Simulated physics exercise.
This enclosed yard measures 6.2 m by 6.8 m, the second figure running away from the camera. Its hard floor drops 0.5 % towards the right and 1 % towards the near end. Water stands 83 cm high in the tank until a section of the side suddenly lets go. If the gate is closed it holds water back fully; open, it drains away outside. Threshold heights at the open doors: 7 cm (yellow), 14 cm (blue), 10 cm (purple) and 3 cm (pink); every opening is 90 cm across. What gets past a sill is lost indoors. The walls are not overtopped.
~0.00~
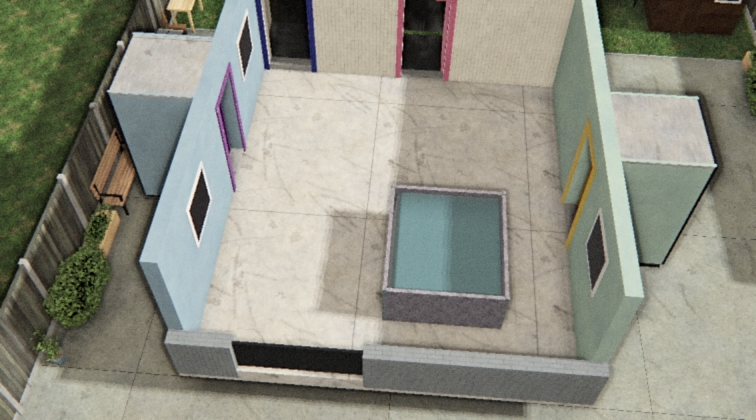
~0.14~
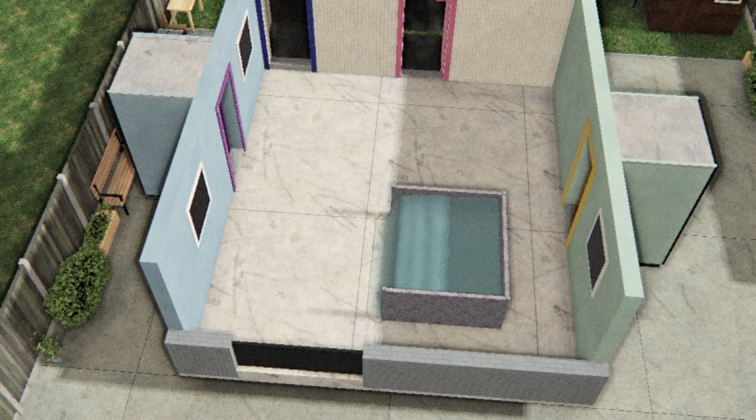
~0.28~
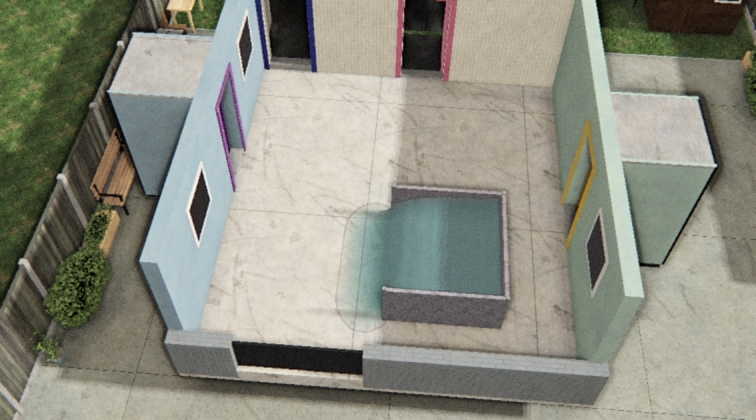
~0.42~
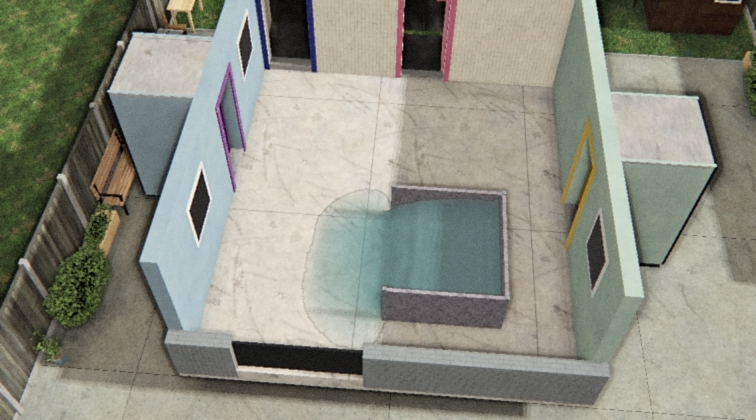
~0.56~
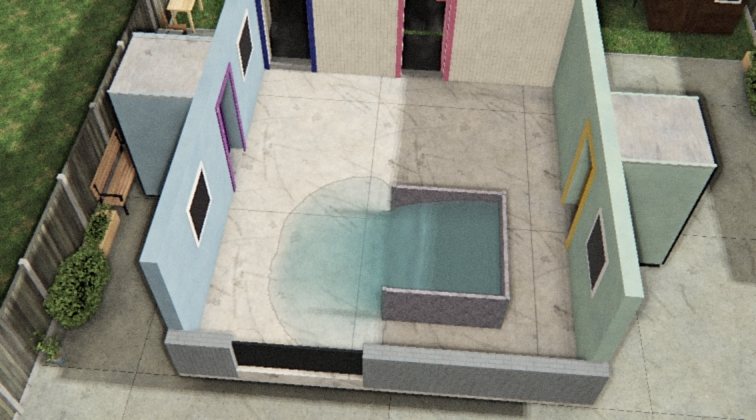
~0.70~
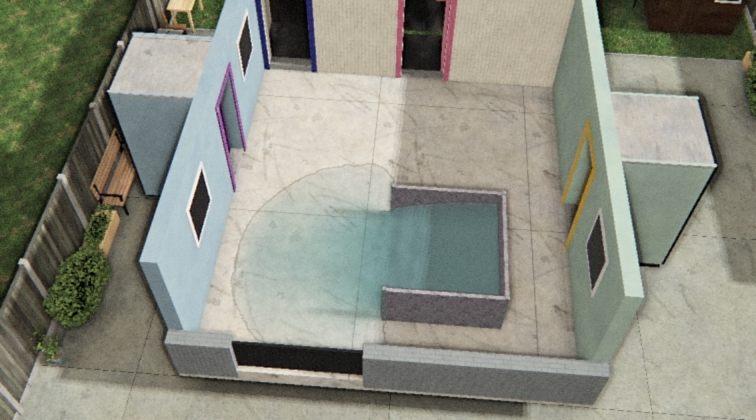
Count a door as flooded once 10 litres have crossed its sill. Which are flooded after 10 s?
Door by door: At the yellow door it exceeds the limit; at the blue door it passes the limit; at the purple door it goes over the limit; at the pink door it exceeds the limit.
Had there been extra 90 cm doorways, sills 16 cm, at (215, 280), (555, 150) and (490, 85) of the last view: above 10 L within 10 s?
In turn: Past it, not over, below.
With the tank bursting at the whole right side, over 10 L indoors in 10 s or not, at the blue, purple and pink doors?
Against that limit: Blue not over, purple below, pink over.
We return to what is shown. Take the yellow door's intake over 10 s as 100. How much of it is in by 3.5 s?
Some 0 per cent by then.
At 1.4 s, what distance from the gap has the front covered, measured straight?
Roughly 4.0 m.
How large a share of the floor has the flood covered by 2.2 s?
Some 40 per cent of it.
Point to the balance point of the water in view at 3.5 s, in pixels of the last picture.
Around (312, 239).
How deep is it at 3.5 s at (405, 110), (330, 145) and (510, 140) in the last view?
Roughly 0, 3 and 0 cm, in turn.
After 1.4 s water covers 35 % of the floor and is deepest (54 cm) near (197, 343); yellow door not reached, blue door not reached, purple door 19 cm at the sill, 3 L in, pink door not reached.
After 2.2 s water covers 40 % of the floor and is deepest (50 cm) near (194, 353); yellow door not reached, blue door not reached, purple door 21 cm at the sill, 38 L in, pink door not reached.
After 3.5 s water covers 50 % of the floor and is deepest (25 cm) near (265, 71); yellow door not reached, blue door 25 cm at the sill, 34 L in, purple door 15 cm at the sill, 73 L in, pink door not reached.
After 6.0 s water covers 85 % of the floor and is deepest (18 cm) near (533, 379); yellow door 2 cm at the sill, 0 L in, blue door 14 cm at the sill, 76 L in, purple door 7 cm at the sill, 82 L in, pink door 8 cm at the sill, 9 L in.
After 10.0 s water covers 100 % of the floor and is deepest (14 cm) near (569, 277); yellow door 10 cm at the sill, 26 L in, blue door 4 cm at the sill, 77 L in, purple door 5 cm at the sill, 82 L in, pink door 4 cm at the sill, 38 L in.
